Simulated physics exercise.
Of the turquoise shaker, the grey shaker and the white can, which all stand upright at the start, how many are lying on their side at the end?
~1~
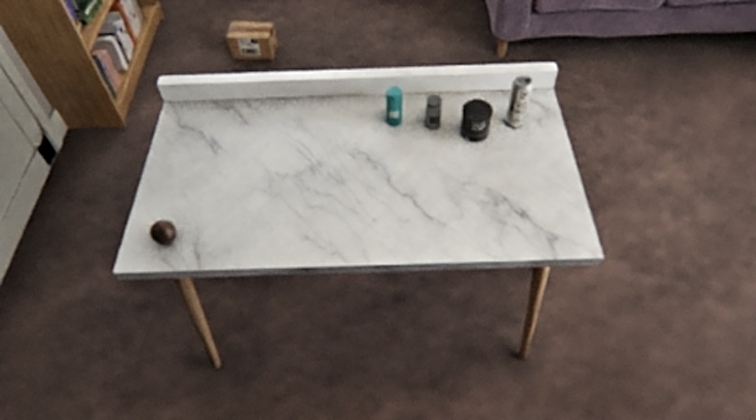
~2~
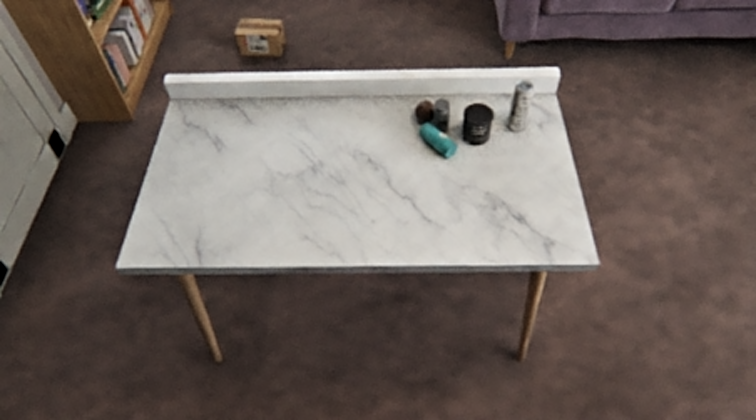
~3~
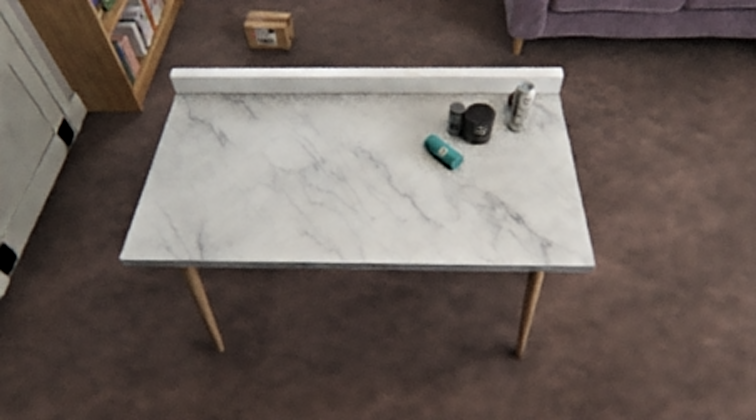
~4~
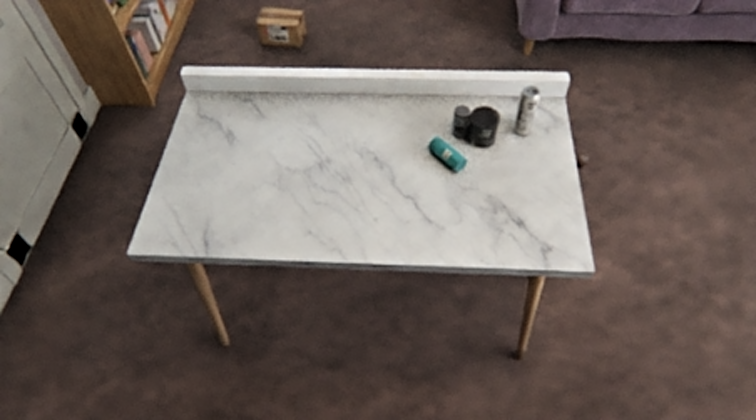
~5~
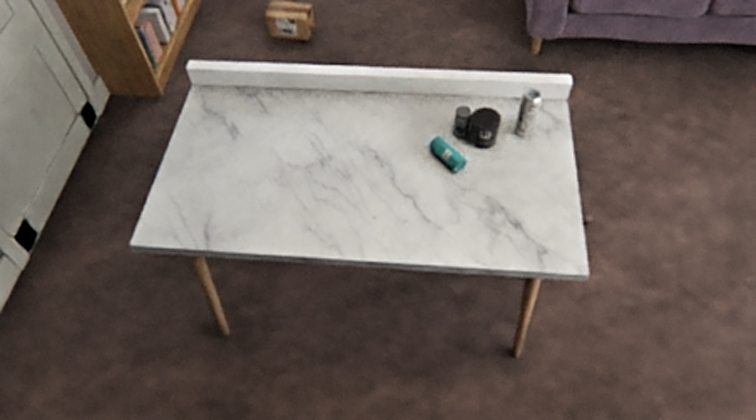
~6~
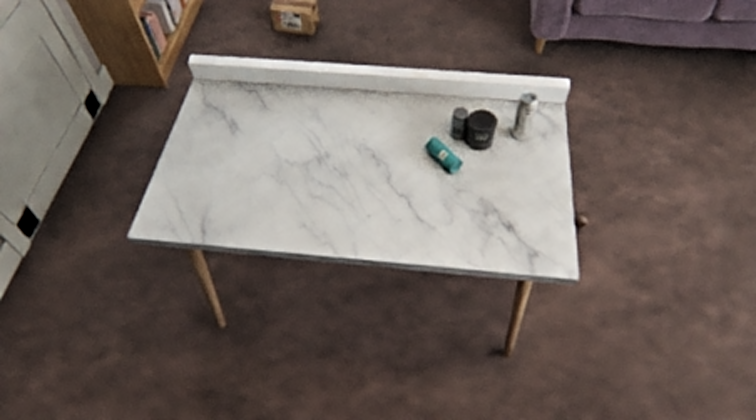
One of them is lying on its side at the end, the turquoise shaker.
A brown ball starts at the near left of a white marble-patterned table, seen from above in a carpeted room with a bookcase and a purple sofa. Along the far side, near a low raised rail, stand a turquoise shaker, a grey shaker, a black tin and a white can, from left to right. The ball crosses to the far right area, where the turquoise shaker tips over and the grey shaker shifts right towards the tin. The ball then leaves past the table's right edge. It ends beyond that edge, with the turquoise shaker on its side and the others upright.
